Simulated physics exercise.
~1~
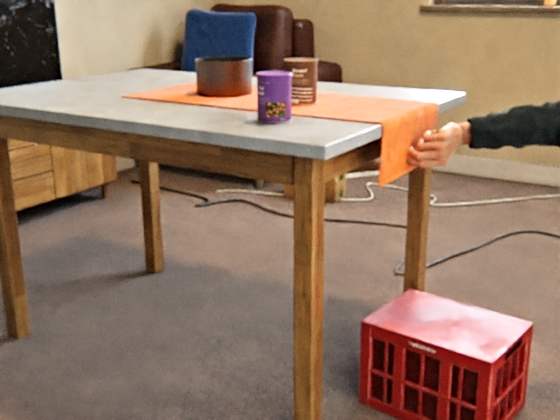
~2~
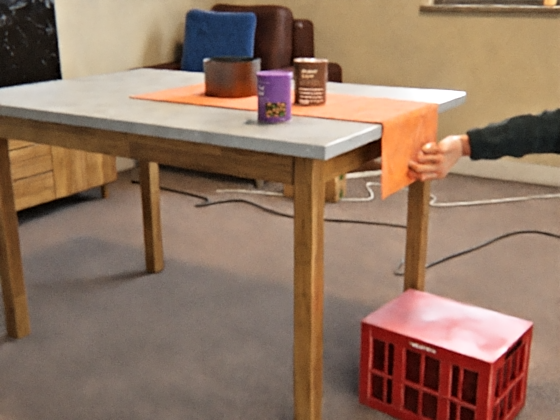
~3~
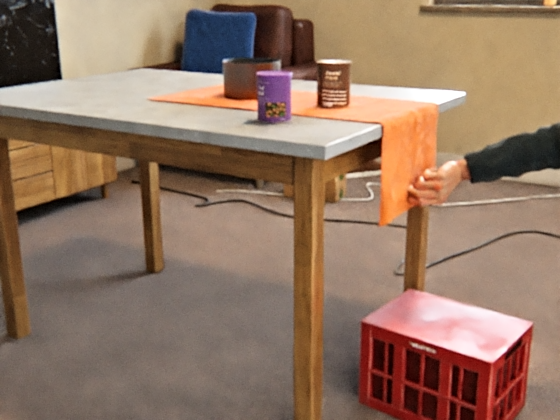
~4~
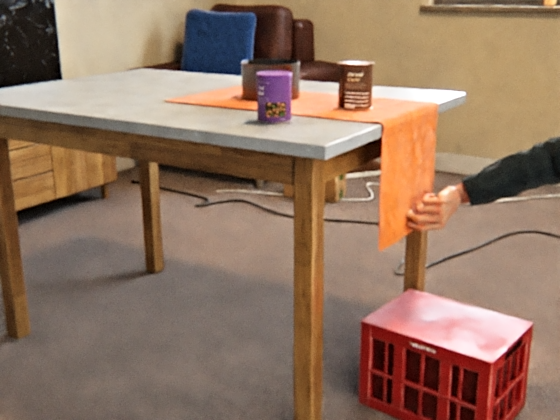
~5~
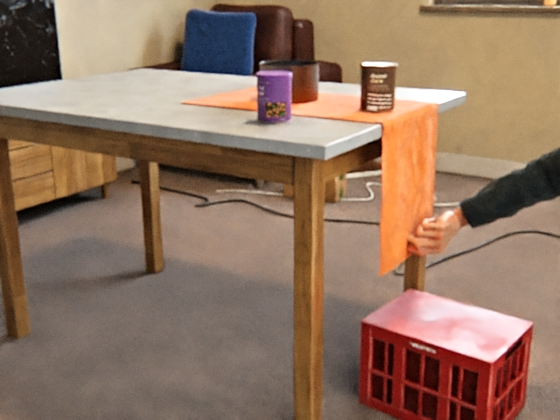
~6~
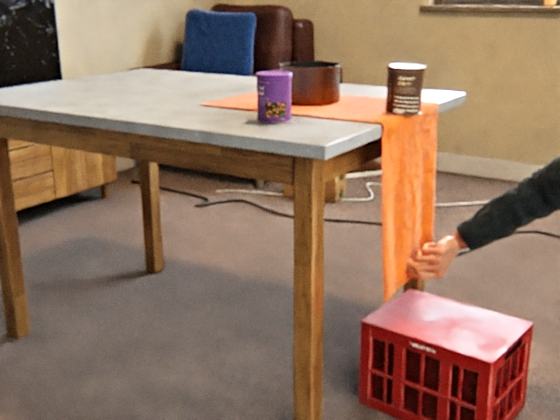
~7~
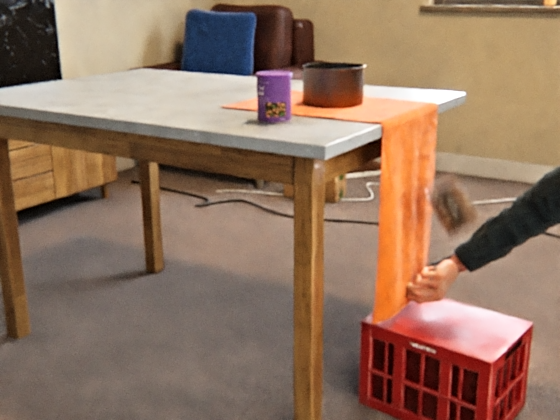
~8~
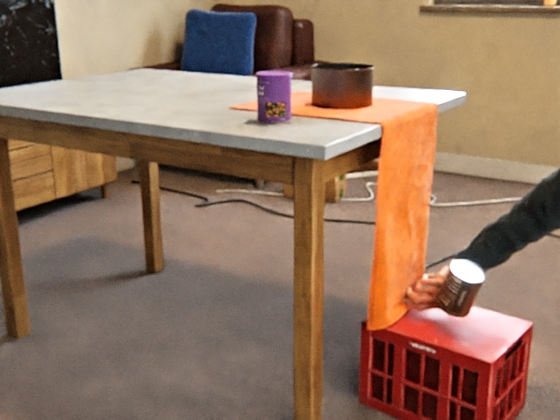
At a table, a hand pulls an orange runner down until a brown tin falls off.
